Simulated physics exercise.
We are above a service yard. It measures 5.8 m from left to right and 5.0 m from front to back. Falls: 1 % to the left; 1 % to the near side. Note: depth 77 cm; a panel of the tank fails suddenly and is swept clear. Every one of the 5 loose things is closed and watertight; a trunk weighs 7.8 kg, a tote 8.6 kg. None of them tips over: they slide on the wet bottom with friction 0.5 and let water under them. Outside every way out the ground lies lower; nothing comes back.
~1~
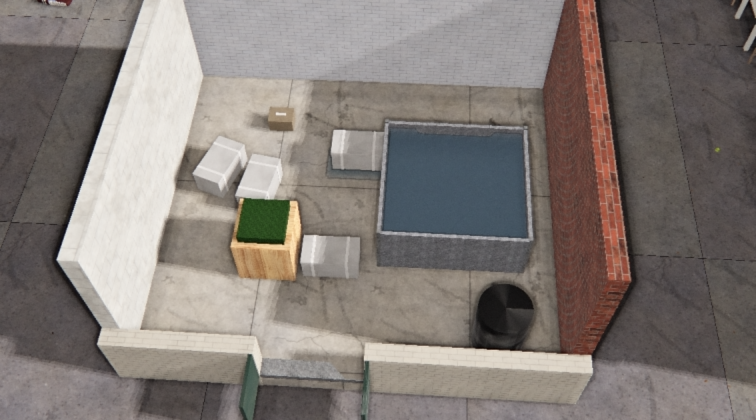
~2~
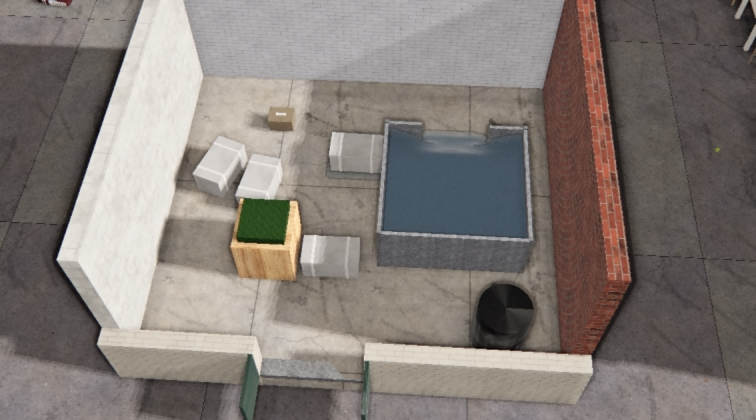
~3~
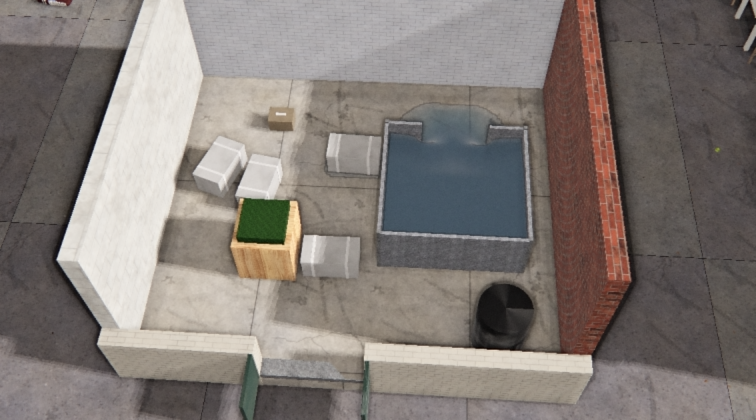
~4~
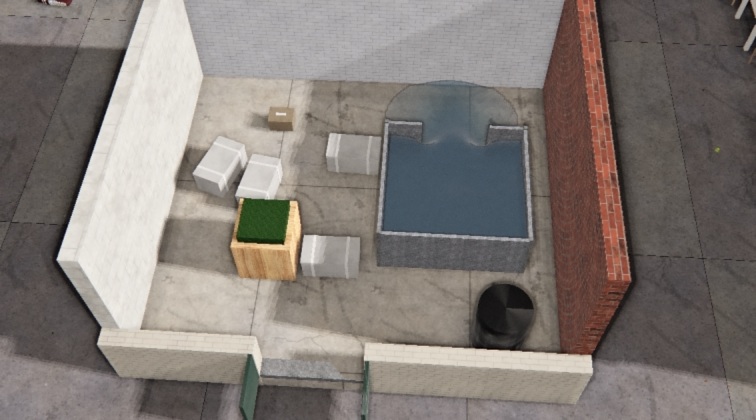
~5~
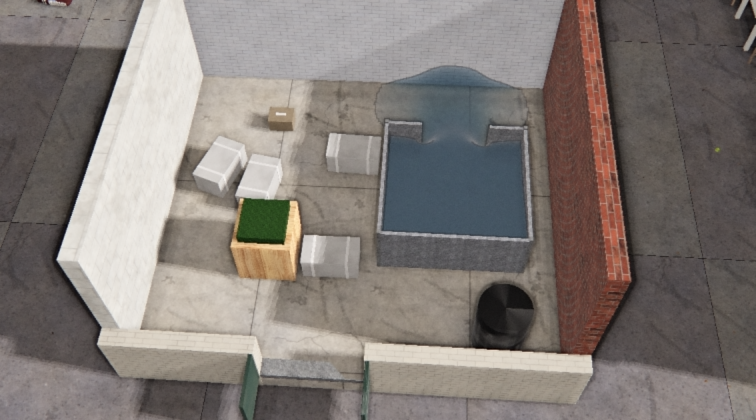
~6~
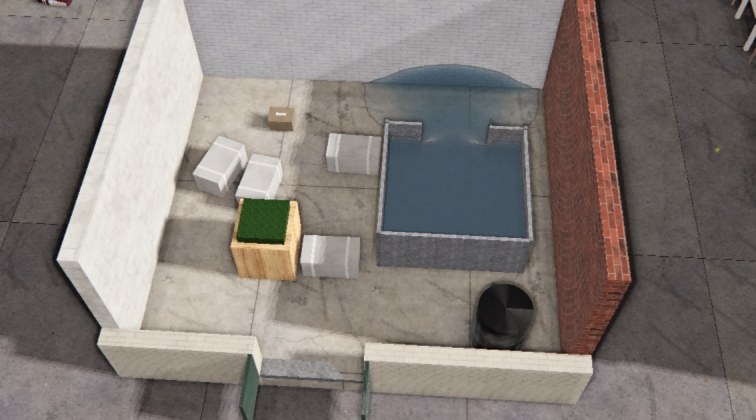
A tank of water in a walled yard lost part of its back side, and water poured through the gap, fanning out to the back wall while the boxes nearby barely moved.
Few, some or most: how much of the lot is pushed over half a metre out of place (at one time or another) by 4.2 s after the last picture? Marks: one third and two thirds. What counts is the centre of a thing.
It is from one to two thirds.
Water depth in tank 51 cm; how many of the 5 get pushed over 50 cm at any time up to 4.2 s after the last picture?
Count: 2.
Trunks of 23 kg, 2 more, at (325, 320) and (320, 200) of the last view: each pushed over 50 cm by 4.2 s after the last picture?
Result in order: Not exceeded; not exceeded.
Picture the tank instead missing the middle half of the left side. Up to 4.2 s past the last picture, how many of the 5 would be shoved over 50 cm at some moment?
The answer would then be 5.
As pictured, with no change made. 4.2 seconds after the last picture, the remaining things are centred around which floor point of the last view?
(263, 261).
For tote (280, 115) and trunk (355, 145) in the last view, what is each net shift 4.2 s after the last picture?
Shifts in order: 400 cm; 20 cm.
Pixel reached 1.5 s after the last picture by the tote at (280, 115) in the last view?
Position: Approx. (246, 132).
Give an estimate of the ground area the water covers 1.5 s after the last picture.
About 14 m2.
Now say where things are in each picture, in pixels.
The first picture shows a trunk at (358, 142) rests on the ground; a trunk at (219, 159), on the bottom; 3.8 m2 under water; 0 of 5 have shifted.
The second picture shows a trunk at (357, 145), on the bottom; a trunk at (219, 159) rests on the ground; 4.5 m2 under water; 0 of 5 have shifted.
The third picture shows a trunk at (354, 146) rests on the ground, 7 cm from its start; a trunk at (219, 159), on the bottom; water covers 5.4 m2; 1 of 5 have shifted.
The fourth picture shows a trunk at (354, 146) rests on the ground, 7 cm from its start; a trunk at (219, 159), on the bottom; 6.5 m2 under water; 1 of 5 have shifted.
The fifth picture shows a trunk at (354, 146) rests on the ground, 7 cm from its start; a trunk at (219, 159), on the bottom; 6.9 m2 under water; 1 of 5 have shifted.
The sixth picture shows a trunk at (354, 146) rests on the ground, 7 cm from its start; a trunk at (219, 159) rests on the ground; water covers 7.1 m2; 1 of 5 have shifted.
Then, 0.4 s after the last picture 0 of 5 are over 50 cm from their spots; 0 afloat.
Then, 1.5 s after the last picture 1 of 5 are over 50 cm from their spots; 0 afloat.
Then, 2.8 s after the last picture 2 of 5 are over 50 cm from their spots; 3 afloat.
Then, 4.2 s after the last picture 2 of 5 are over 50 cm from their spots, and 2 have been at some point; 3 afloat.
